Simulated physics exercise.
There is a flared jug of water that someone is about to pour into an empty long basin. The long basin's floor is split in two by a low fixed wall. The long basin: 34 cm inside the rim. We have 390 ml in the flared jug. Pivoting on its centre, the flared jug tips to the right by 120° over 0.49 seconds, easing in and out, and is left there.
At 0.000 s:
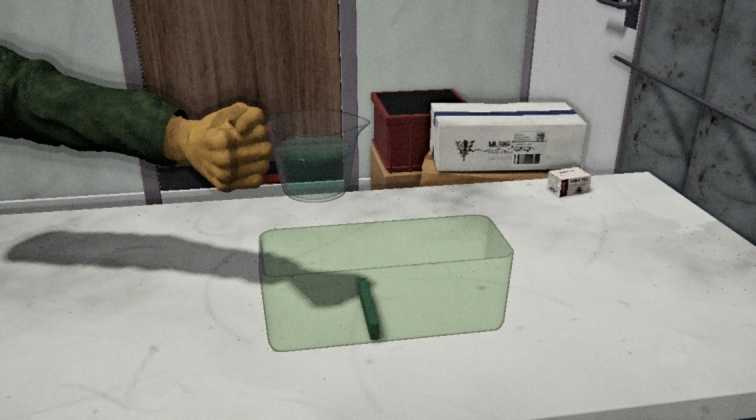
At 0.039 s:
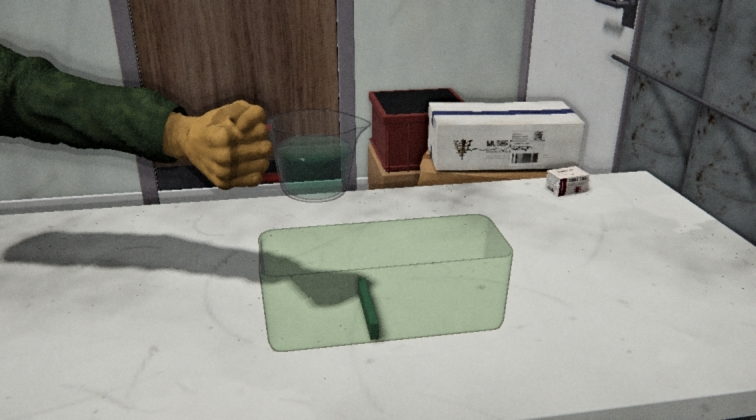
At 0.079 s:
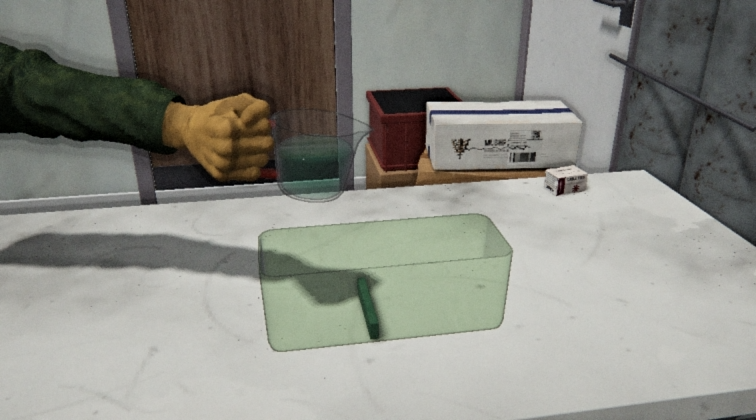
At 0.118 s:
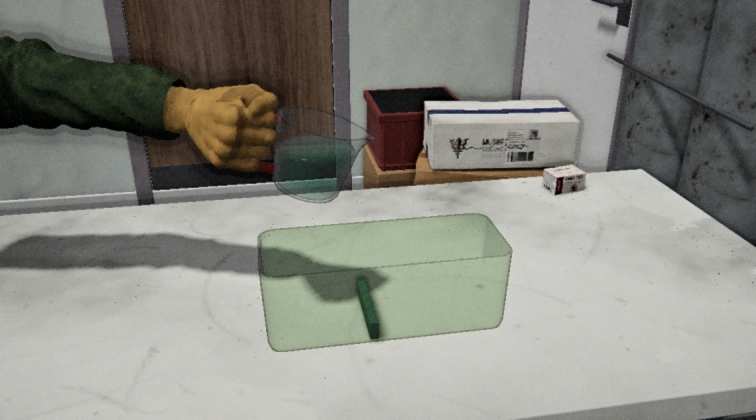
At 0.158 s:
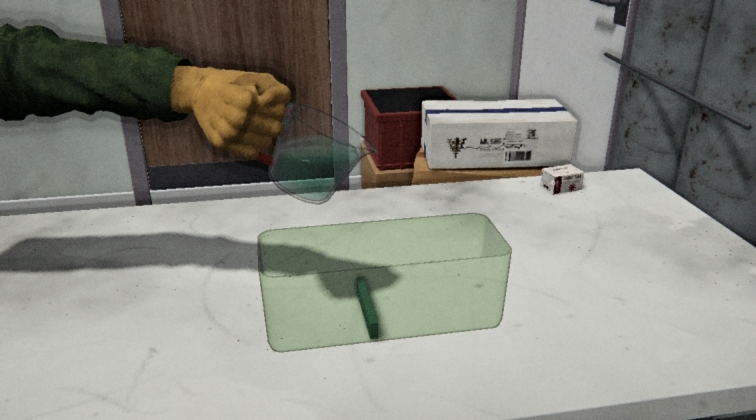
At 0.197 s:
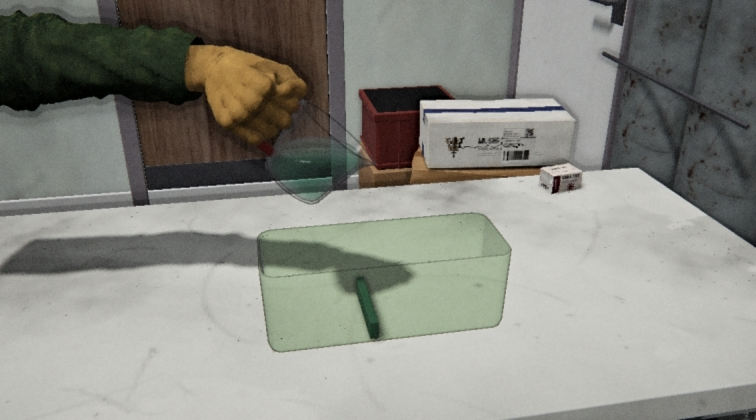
The clip opens with a gloved hand beside a clear flared jug of water, upright above an empty, long green-tinted basin on a pale table. The jug starts tipping to the right, barely at first, then more quickly, until it leans steeply, the glove rising as it turns.
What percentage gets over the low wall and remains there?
80 %.
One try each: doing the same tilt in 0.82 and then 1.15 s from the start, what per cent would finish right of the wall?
I'd say 85 percent on the first go, 85 percent on the next.
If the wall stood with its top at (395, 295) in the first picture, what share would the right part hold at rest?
Roughly 30 %.
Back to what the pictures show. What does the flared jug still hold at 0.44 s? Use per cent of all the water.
About 26 per cent.
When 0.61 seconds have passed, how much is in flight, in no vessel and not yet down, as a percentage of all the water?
Near 4 percent.
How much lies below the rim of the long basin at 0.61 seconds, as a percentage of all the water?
Value: Approx. 96 %.
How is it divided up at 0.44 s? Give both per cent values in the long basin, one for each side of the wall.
Near 0 on the left, 38 on the right.
By 0.44 s the tilt is 116° and 26 per cent is still to pour, 0 is left of the wall and 38 right of it.
By 0.61 s the tilt is 120° and 1 per cent is still to pour, 15 is left of the wall and 80 right of it.
By 0.79 s the tilt is 120° and 0 per cent is still to pour, 16 is left of the wall and 81 right of it.
By 0.99 s the tilt is 120° and 0 per cent is still to pour, 18 is left of the wall and 80 right of it.
At rest 19 per cent lies left of the wall, 80 right of it and 2 outside.
